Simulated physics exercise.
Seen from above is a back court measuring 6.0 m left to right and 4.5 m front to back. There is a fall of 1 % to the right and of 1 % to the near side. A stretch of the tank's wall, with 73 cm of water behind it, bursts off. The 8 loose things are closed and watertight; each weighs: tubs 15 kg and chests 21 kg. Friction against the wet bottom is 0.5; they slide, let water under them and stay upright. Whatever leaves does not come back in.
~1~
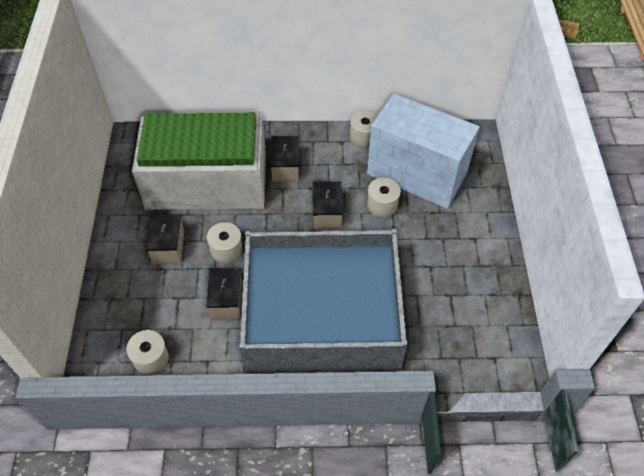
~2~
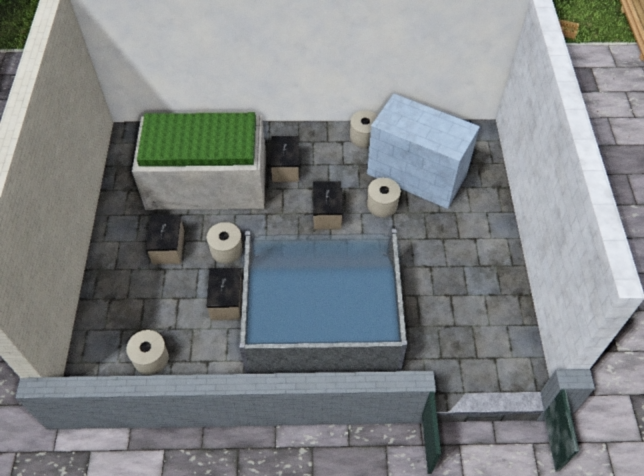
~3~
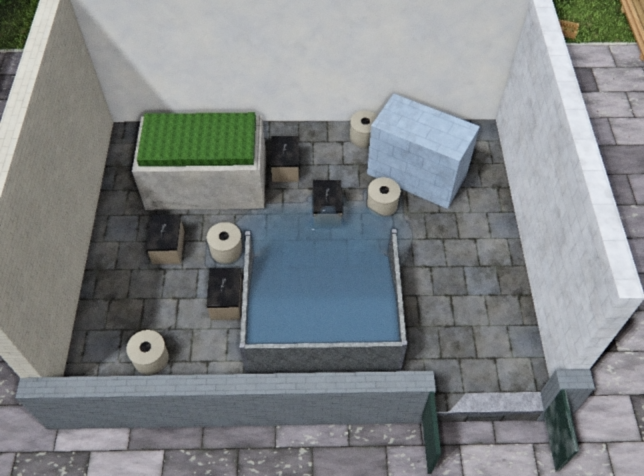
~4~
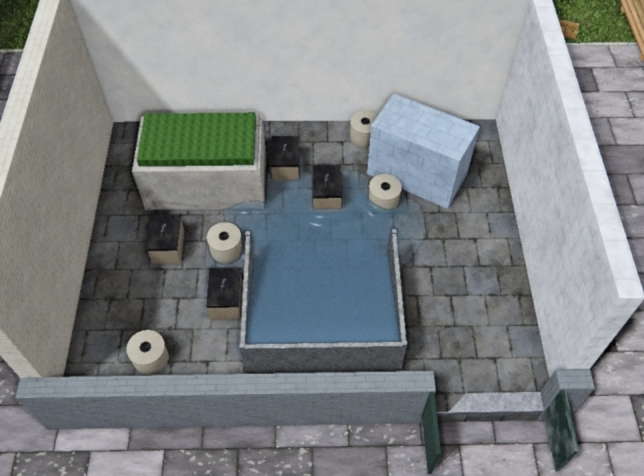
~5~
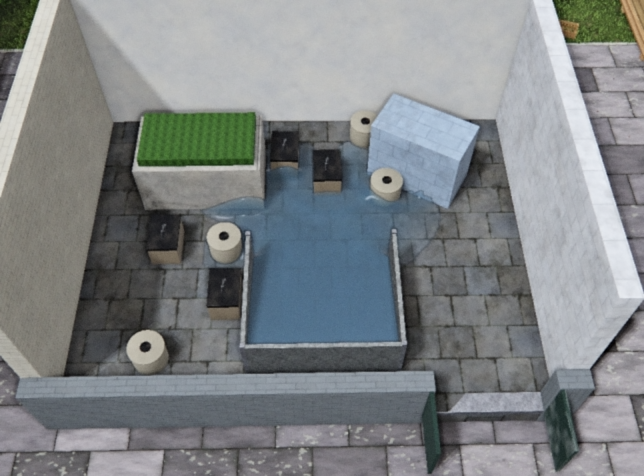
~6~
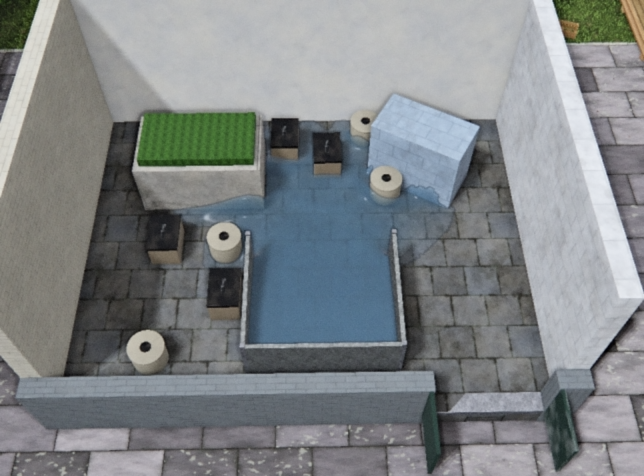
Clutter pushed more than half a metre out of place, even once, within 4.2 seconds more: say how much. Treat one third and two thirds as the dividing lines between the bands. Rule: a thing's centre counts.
Result: The central band.
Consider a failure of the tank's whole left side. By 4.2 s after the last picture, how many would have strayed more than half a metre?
Then 6 of them would.
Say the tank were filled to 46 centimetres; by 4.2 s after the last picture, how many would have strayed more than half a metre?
Under that setup the answer is 4.
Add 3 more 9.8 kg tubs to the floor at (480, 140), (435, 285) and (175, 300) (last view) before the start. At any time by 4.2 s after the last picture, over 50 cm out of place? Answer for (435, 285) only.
Result: Above the mark.
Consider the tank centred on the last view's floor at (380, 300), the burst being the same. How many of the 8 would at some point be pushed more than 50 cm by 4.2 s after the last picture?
That gives 4 of them.
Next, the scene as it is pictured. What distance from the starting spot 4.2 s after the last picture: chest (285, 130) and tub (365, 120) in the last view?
In turn: 300 cm, 300 cm.
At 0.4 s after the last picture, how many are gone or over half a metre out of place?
I get 2.
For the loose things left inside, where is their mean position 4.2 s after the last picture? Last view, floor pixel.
Somewhere near (294, 280).
Then, 0.4 s after the last picture 2 of 8 are over 50 cm from their spots; 2 afloat.
Then, 1.5 s after the last picture 3 of 8 are over 50 cm from their spots; 3 afloat.
Then, 2.8 s after the last picture 4 of 8 are over 50 cm from their spots; 2 afloat.
Then, 4.2 s after the last picture 5 of 8 are over 50 cm from their spots, and 5 have been at some point; 2 afloat.
